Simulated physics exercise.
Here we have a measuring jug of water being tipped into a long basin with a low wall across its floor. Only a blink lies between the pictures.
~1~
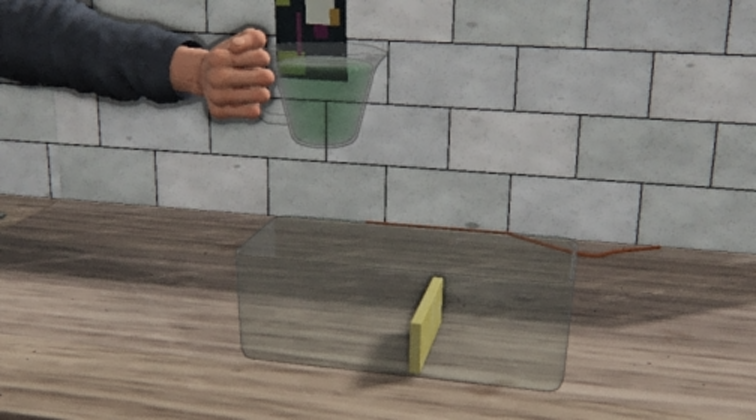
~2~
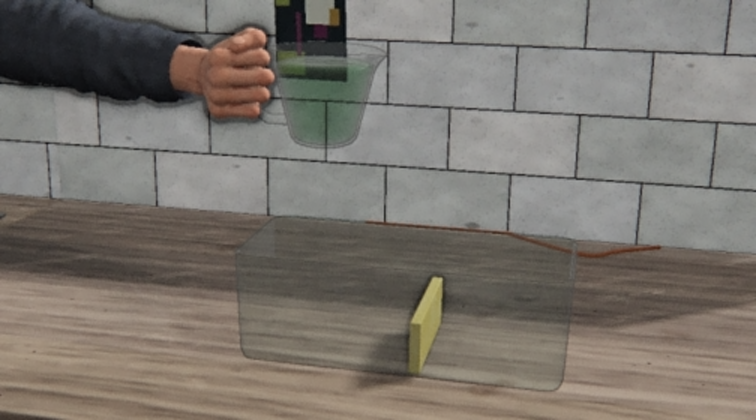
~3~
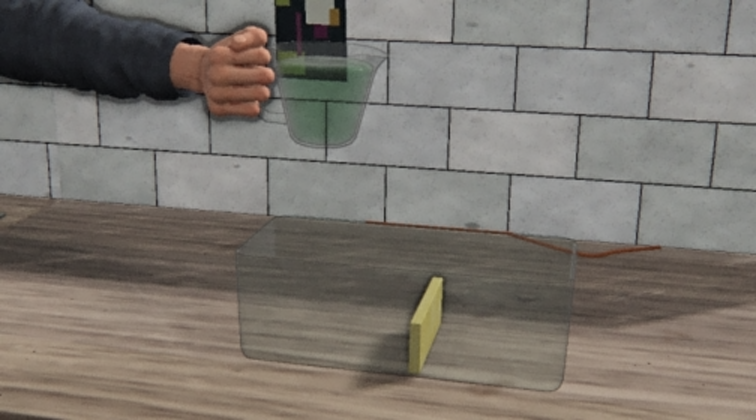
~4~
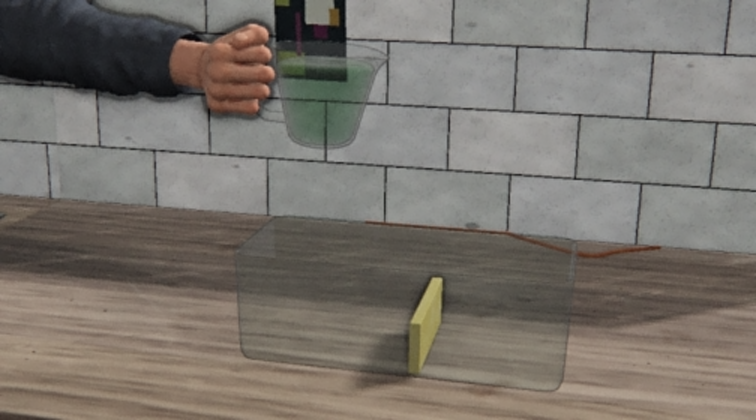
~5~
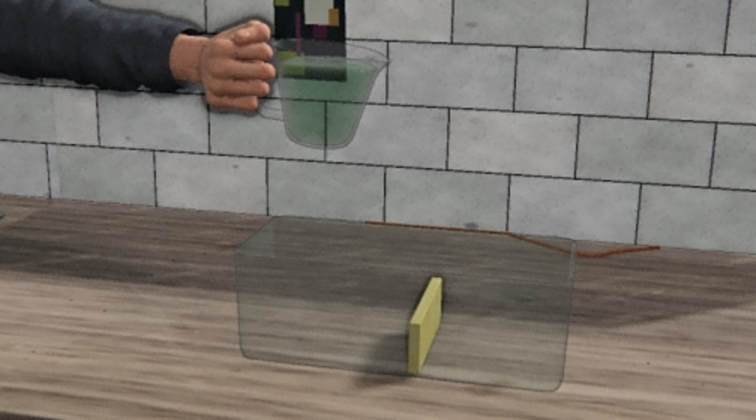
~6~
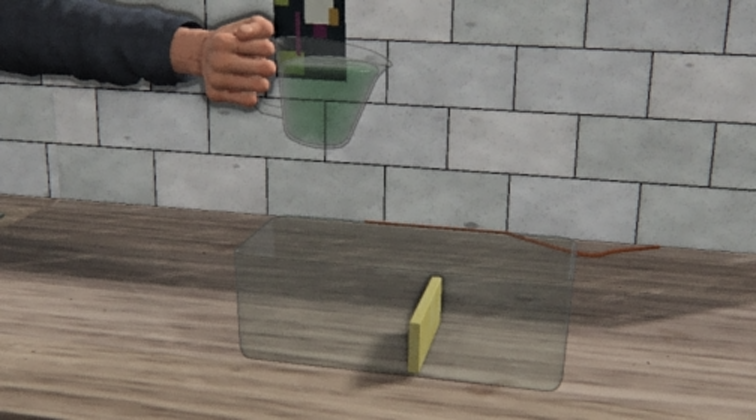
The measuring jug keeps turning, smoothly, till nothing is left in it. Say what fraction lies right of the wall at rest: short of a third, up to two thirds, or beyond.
The share right of the wall is above two thirds.
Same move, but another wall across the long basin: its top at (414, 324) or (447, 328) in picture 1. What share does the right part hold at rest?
The first gives 90 %, the second 60 %.
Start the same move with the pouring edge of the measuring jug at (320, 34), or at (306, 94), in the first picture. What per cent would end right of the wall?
About 5 and 0 per cent.
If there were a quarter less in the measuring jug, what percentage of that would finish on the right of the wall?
Near 80 %.
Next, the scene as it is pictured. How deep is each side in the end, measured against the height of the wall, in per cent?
Left: 0 %. Right: 30 %.
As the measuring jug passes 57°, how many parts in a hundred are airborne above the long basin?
Close to 20 per cent.
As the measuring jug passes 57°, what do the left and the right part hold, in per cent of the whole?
Near 0 on the left, 5 on the right.
A moment on, the tilt is 57° and 73 per cent is still to pour, 0 is left of the wall and 5 right of it.
Next, the tilt is 89° and 19 per cent is still to pour, 2 is left of the wall and 59 right of it.
Then the tilt is 96° and 0 per cent is still to pour, 14 is left of the wall and 84 right of it.
Later the tilt is 96° and 0 per cent is still to pour, 15 is left of the wall and 84 right of it.
In the end 15 per cent lies left of the wall, 84 right of it and 1 outside.
